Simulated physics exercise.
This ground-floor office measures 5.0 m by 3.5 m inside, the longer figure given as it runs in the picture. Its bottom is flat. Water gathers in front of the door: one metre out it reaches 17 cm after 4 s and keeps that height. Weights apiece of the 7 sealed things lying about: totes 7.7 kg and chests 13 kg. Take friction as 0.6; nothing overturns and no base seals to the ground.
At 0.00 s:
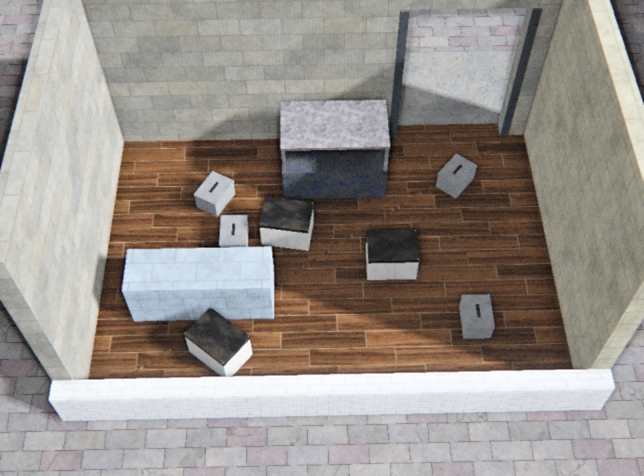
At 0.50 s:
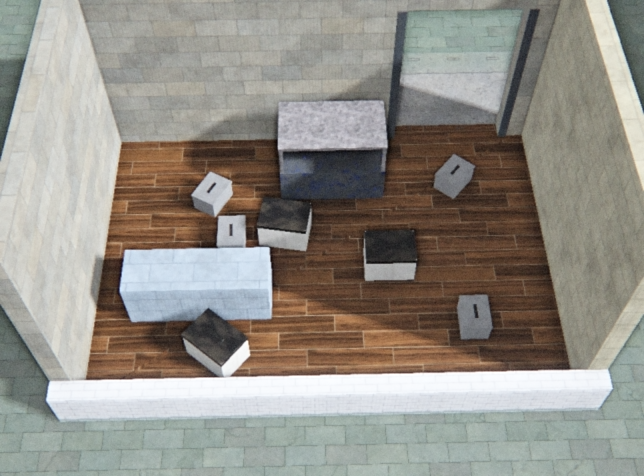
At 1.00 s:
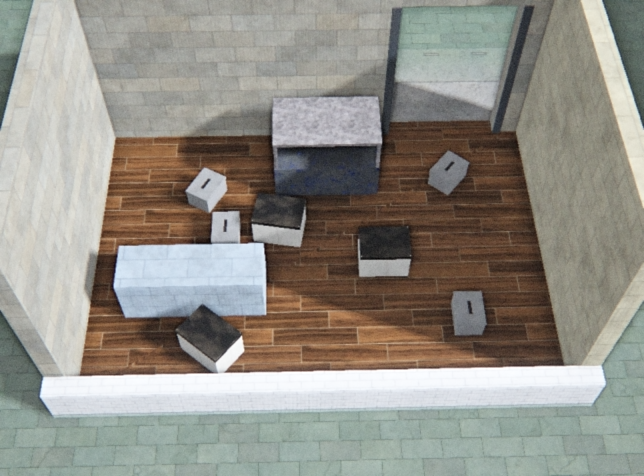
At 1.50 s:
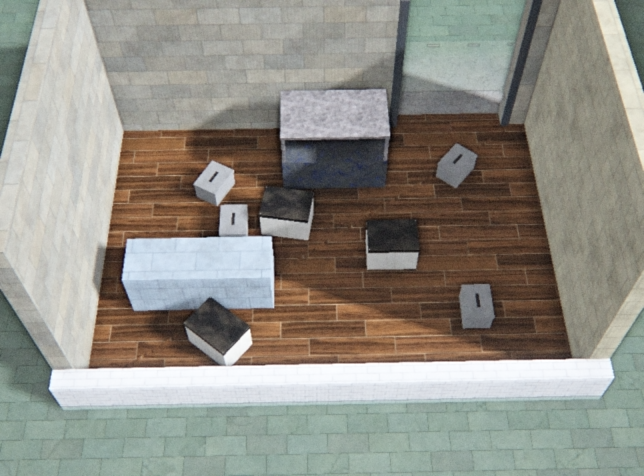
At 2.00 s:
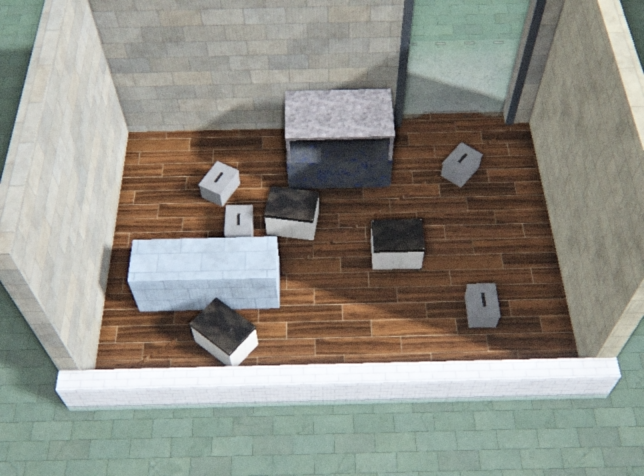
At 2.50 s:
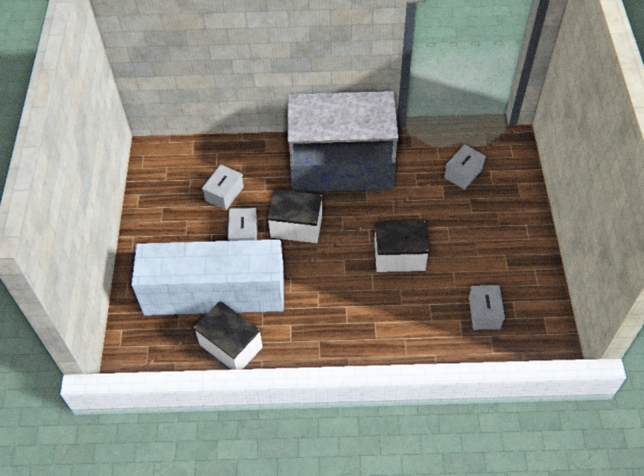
A small ground-floor office with a dark wooden floor and pale block walls is seen from high above its low white front wall. Black-topped white boxes and small grey boxes stand around a pale blue block at left and a grey-topped piece by the back wall, near a doorway. The paving outside turns from grey to green, the view shifts slightly, and a small patch of water appears inside the doorway while the boxes stay still.
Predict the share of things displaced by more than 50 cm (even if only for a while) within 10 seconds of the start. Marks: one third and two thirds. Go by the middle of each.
It is from one to two thirds.
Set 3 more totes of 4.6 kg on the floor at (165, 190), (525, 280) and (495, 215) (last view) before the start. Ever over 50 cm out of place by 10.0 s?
In that order: Under, more, more.
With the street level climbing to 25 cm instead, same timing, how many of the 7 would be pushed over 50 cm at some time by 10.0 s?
In that case 4 of them.
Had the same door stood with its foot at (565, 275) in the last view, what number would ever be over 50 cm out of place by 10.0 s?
In that case 3 of them.
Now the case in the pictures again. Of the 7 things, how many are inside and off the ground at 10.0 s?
3 of them.
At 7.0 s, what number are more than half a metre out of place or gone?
2 of them.
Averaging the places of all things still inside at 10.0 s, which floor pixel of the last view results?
Around (312, 290).
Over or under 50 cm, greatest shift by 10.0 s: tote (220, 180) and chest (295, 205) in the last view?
In that order: Short of it, less.
After 3.5 s 0 of 7 are over 50 cm from their spots; 0 afloat.
After 4.5 s 0 of 7 are over 50 cm from their spots; 0 afloat.
After 7.0 s 2 of 7 are over 50 cm from their spots; 0 afloat.
After 10.0 s 4 of 7 are over 50 cm from their spots, and 4 have been at some point; 3 afloat.
